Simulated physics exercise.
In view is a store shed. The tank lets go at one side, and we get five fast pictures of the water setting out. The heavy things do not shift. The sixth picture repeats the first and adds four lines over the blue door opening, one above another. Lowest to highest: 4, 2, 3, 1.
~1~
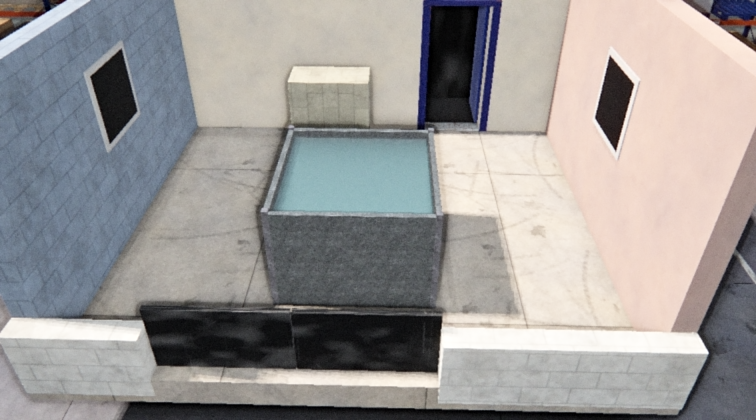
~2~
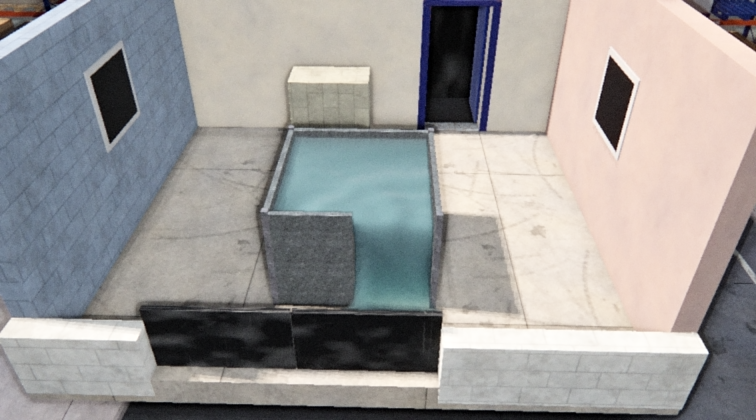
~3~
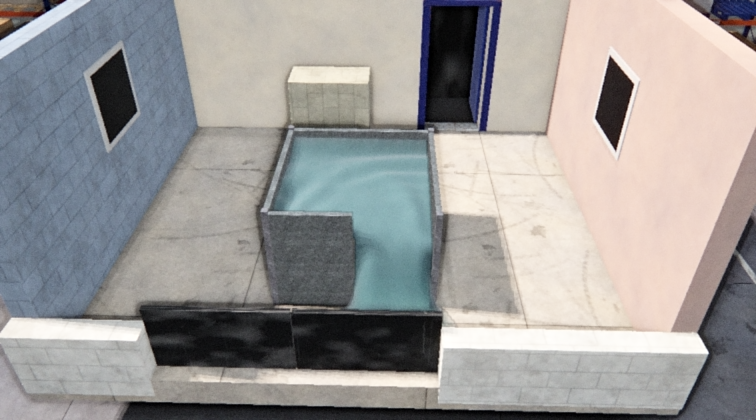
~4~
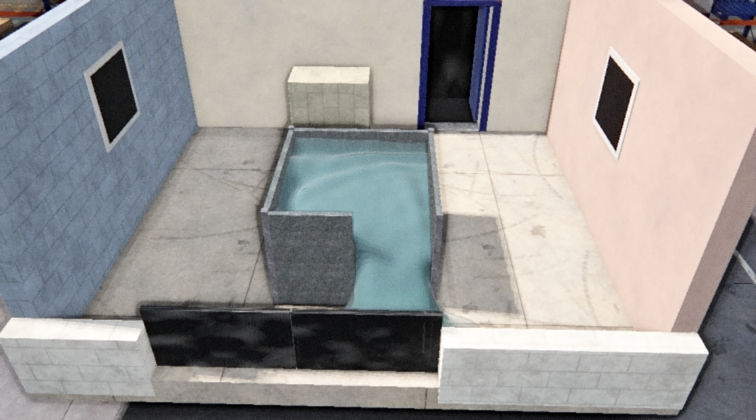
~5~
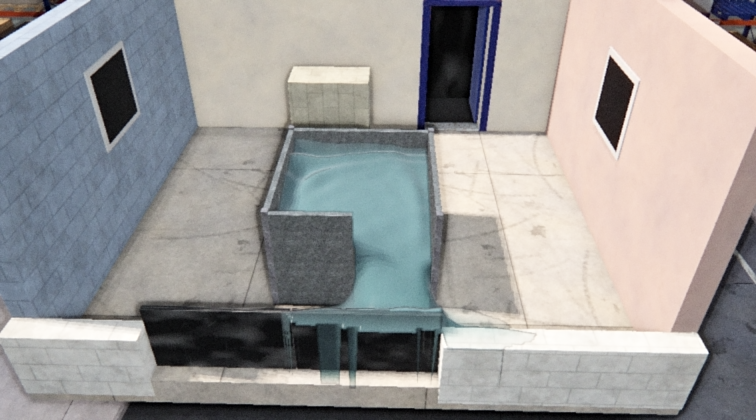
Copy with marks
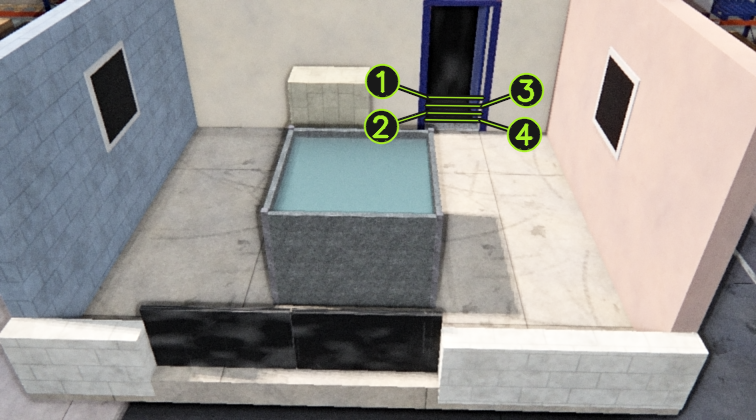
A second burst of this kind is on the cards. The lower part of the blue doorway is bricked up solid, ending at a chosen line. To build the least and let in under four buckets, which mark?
Use line 4.
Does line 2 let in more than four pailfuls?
No.
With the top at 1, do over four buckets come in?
No, that is safe.
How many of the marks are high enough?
All of the four.
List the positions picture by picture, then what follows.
Water in the tank at rest, its middle at (357, 174); foot of the blue doorway at (452, 130); shut gate at (293, 320), in the first picture.
Water covers 1 % of the ground, its front hidden from here, in the second picture.
Water covers 3 % of the ground, its front hidden from here, in the third picture.
Water covers 5 % of the ground, its front hidden from here, in the fourth picture.
Water covers 8 % of the ground, its front hidden from here, in the fifth picture.
On the marked copy, 1 at (454, 97); 2 at (453, 113); 3 at (454, 105); 4 at (452, 120); from the bottom up 4, 2, 3, 1.
With 1, nothing gets over.
With 2, nothing gets over.
With 3, nothing gets over.
With 4, a splash gets over, under a bucket.
